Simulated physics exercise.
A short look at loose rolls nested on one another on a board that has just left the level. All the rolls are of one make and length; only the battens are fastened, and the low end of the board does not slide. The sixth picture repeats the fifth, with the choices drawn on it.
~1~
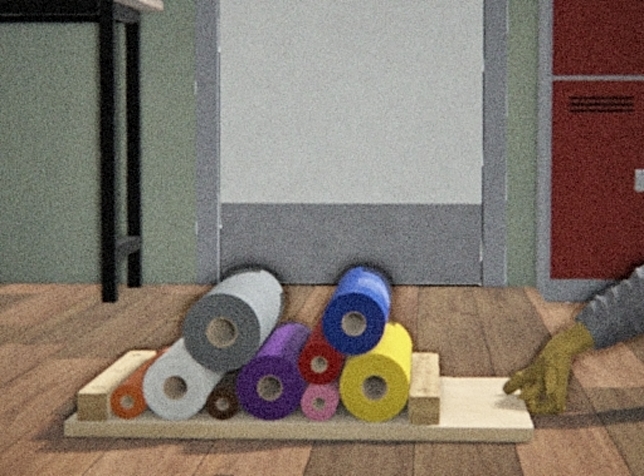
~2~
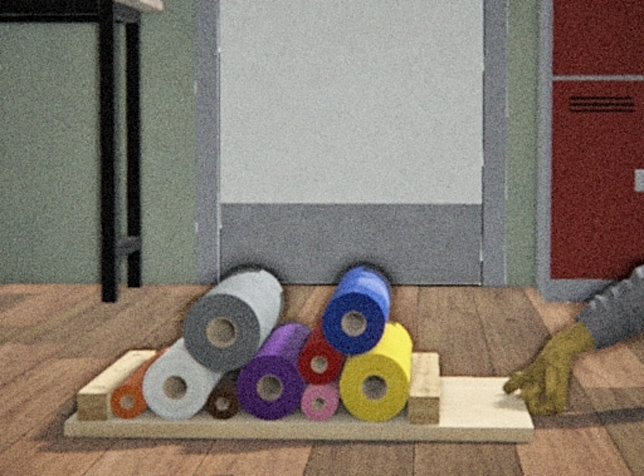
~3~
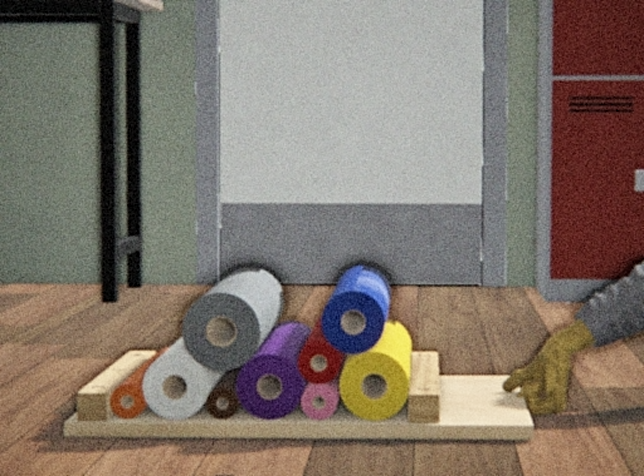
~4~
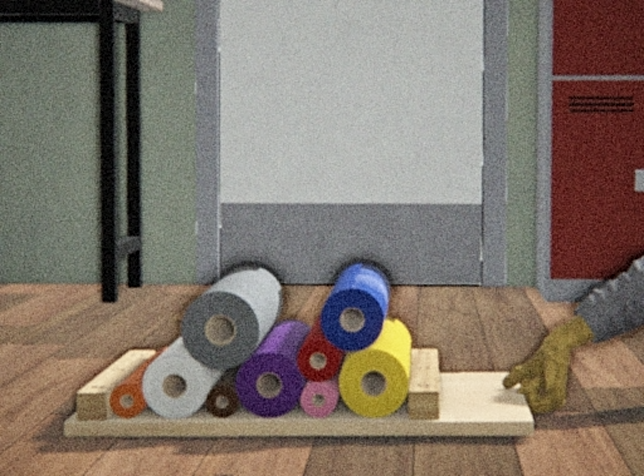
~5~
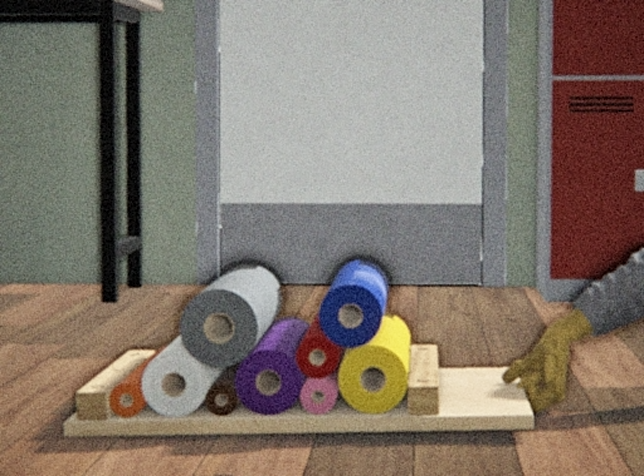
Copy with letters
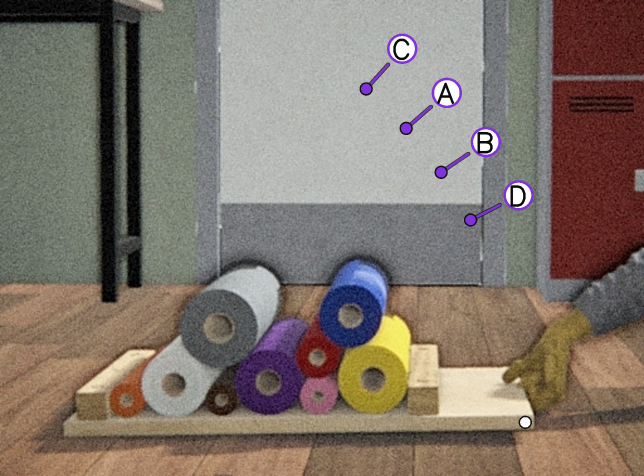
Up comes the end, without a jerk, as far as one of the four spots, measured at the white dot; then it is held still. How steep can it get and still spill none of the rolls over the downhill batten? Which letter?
The highest mark that will do is B.
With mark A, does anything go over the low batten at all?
Yes, at A.
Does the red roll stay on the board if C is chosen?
Yes, with C.
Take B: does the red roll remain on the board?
Yes, with B.
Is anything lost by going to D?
At D: No.
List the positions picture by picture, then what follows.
In the first frame, brown roll (223, 404); purple roll (270, 387); pink roll (319, 403).
In the second frame, pink roll (319, 403); yellow roll (375, 387).
In the third frame, board (307, 391); yellow roll (374, 386); blue roll (353, 322); orange roll (128, 401).
In the fourth frame, board (307, 389); orange roll (128, 401); white roll (175, 386).
In the fifth frame, board (307, 386); white roll (175, 384).
On the marked copy, A at (406, 128); B at (441, 172); C at (366, 89); D at (470, 220); the white dot at (526, 423).
Following B. Soon after the start, board at 19°.
Later, board at 34°.
In the end, board at 34°, none over the low batten.
As for the rest, A two over the low batten (grey, blue); C two over the low batten (grey, blue); D none over the low batten.
